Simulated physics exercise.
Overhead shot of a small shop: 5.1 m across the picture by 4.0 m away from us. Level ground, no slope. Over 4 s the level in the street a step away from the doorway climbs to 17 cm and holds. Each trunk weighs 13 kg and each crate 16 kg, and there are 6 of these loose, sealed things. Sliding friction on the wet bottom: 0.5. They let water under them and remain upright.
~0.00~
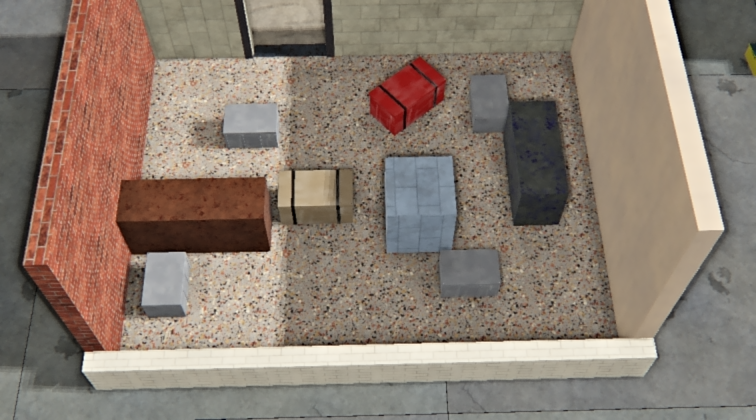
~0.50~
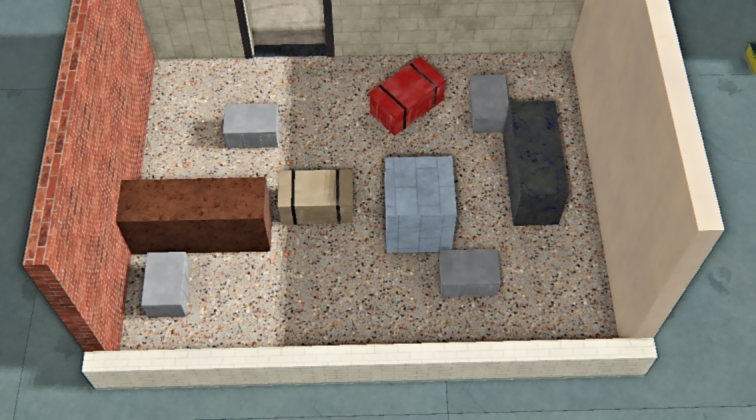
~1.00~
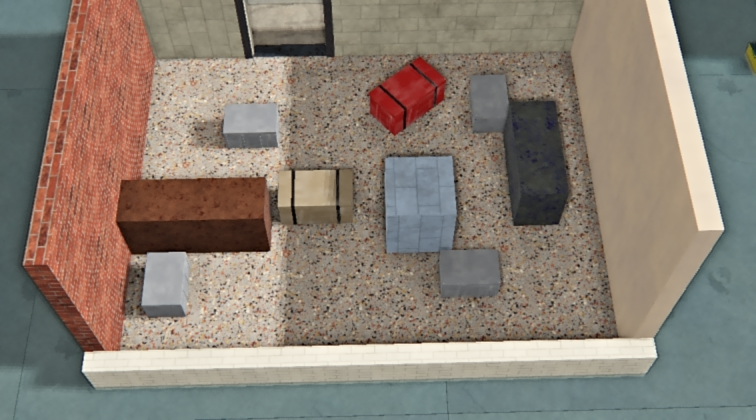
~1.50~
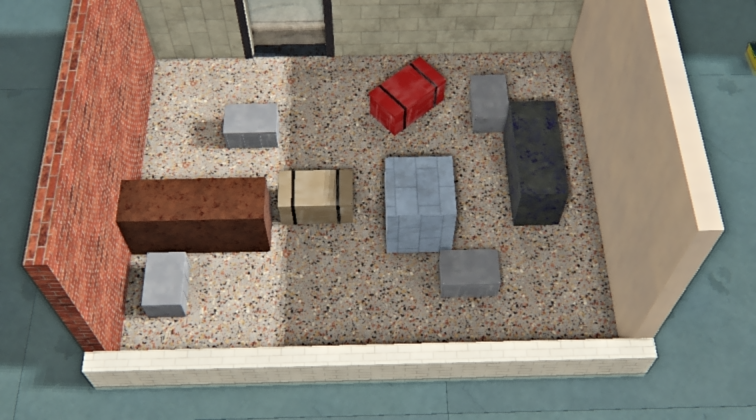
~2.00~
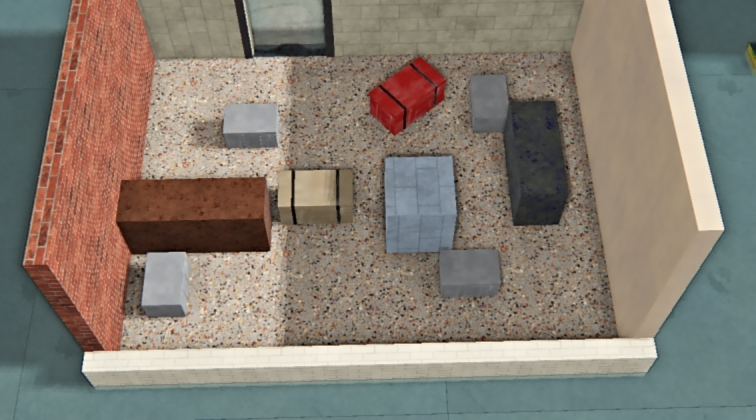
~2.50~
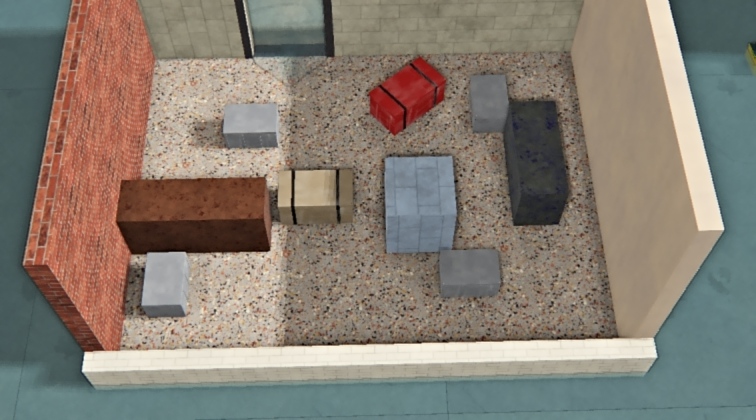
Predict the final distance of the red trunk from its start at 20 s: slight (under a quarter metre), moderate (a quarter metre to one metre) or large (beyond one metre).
Result: A modest displacement.
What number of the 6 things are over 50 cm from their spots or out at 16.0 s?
Count: 2.
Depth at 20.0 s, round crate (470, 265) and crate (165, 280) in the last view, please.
First roughly 8 cm, second roughly 11 cm.
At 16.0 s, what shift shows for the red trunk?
Around 30 cm from the start by that time.
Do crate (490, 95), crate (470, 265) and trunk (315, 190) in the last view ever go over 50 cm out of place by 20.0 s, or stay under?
Order as asked: Within, within, above.
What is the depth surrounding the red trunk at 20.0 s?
Near 7 cm deep.
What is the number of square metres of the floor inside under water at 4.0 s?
Some 3.0 m2.
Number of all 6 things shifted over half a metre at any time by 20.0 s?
All told, that gives 4.
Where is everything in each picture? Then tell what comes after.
The red trunk at (408, 86), on the bottom; water covers 0.0 m2; 0 of 6 have shifted, in the first picture.
The red trunk at (408, 86), on the bottom; 0.0 m2 under water; 0 of 6 have shifted, in the second picture.
The red trunk at (408, 86), on the bottom; water covers 0.0 m2; 0 of 6 have shifted, in the third picture.
The red trunk at (408, 86) rests on the ground; water covers 0.0 m2; 0 of 6 have shifted, in the fourth picture.
The red trunk at (408, 86) rests on the ground; water covers 0.0 m2; 0 of 6 have shifted, in the fifth picture.
The red trunk at (408, 86), on the bottom; 0.2 m2 under water; 0 of 6 have shifted, in the sixth picture.
After 4.0 s the red trunk is near (408, 86), 0.0 m from its start, aground; 0 afloat.
After 9.0 s the red trunk is near (408, 86), 0.0 m from its start, aground; 1 afloat.
After 16.0 s the red trunk is near (395, 72), 0.3 m from its start, afloat; 4 afloat.
After 20.0 s the red trunk is near (367, 88), 0.5 m from its start, afloat; 5 afloat.
